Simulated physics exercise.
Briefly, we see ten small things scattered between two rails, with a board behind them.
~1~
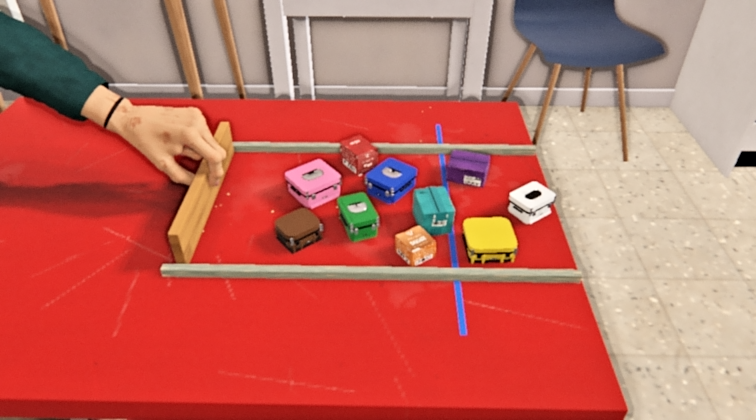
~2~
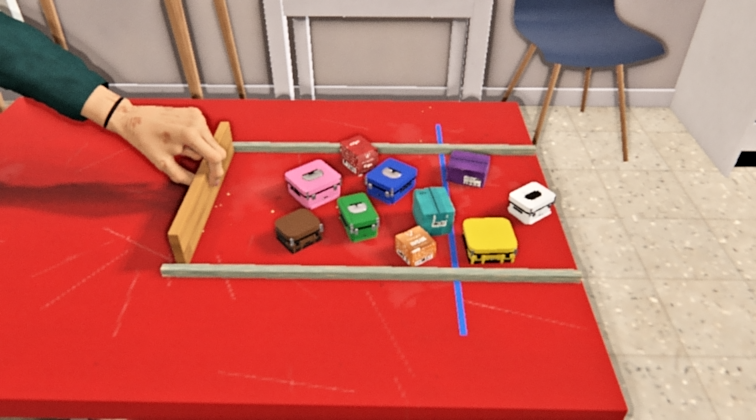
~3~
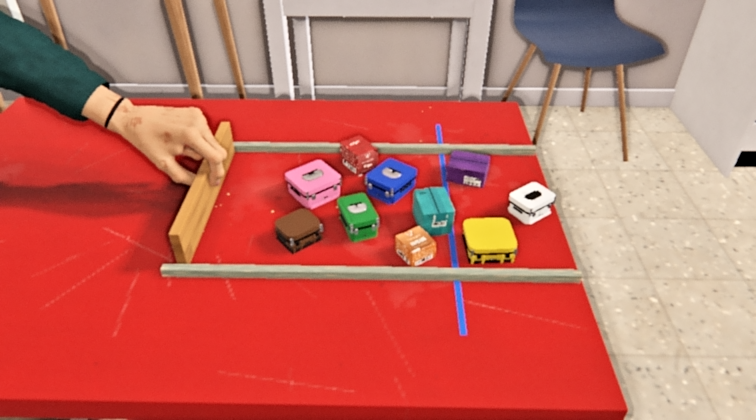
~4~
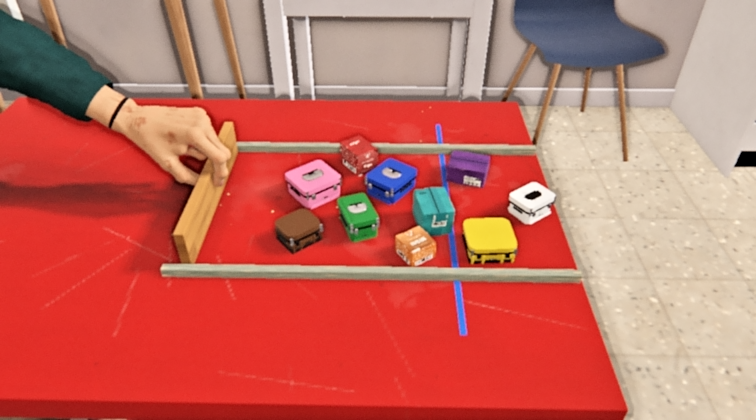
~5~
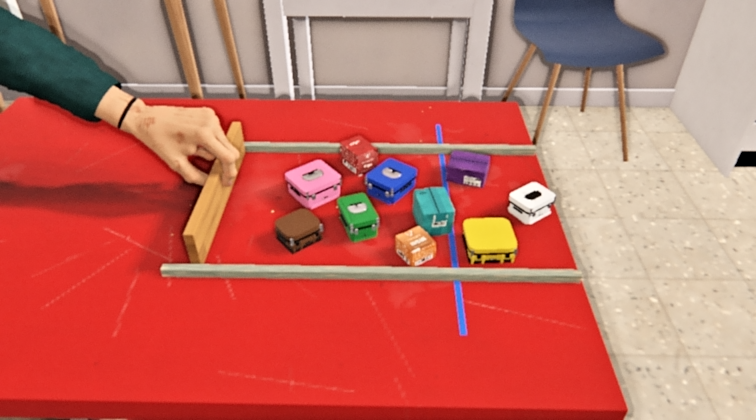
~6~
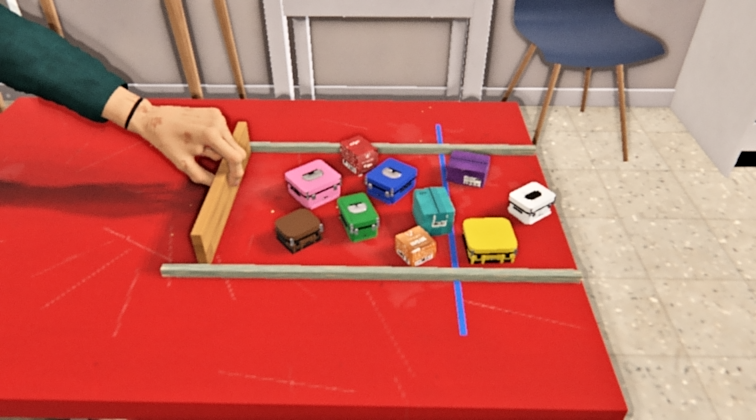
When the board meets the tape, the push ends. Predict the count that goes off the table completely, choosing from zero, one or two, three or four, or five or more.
Not one tumbles.
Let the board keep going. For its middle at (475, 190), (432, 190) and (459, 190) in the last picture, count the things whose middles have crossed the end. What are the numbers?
The counts: 1, 0 and 1.
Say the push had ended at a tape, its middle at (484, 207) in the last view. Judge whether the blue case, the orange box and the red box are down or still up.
Blue case stays put, orange box stays put, red box stays put.
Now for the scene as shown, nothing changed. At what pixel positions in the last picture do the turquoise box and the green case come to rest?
(525, 209), and the other (499, 219).
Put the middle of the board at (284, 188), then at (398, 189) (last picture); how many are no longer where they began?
The first count is 2, and then it's 9.
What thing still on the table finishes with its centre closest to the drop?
It's the white case.
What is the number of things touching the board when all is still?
The number is 3.
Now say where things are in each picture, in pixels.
The first frame shows white case (531, 204); yellow case (489, 241); purple box (468, 168); board (206, 187); tape (448, 206).
The second frame shows yellow case (489, 241); pink case (314, 185).
The third frame shows purple box (468, 169); blue case (391, 182).
The fourth frame shows white case (531, 204); red box (359, 156).
The fifth frame shows yellow case (489, 241); turquoise box (433, 212).
The sixth frame shows white case (531, 204); yellow case (489, 241); purple box (468, 169); board (225, 187); tape (448, 206).
Early on, none off yet; white case at rest near (531, 204); yellow case at rest near (489, 241); purple box at rest near (468, 169).
Finally, the number that fall off is zero.
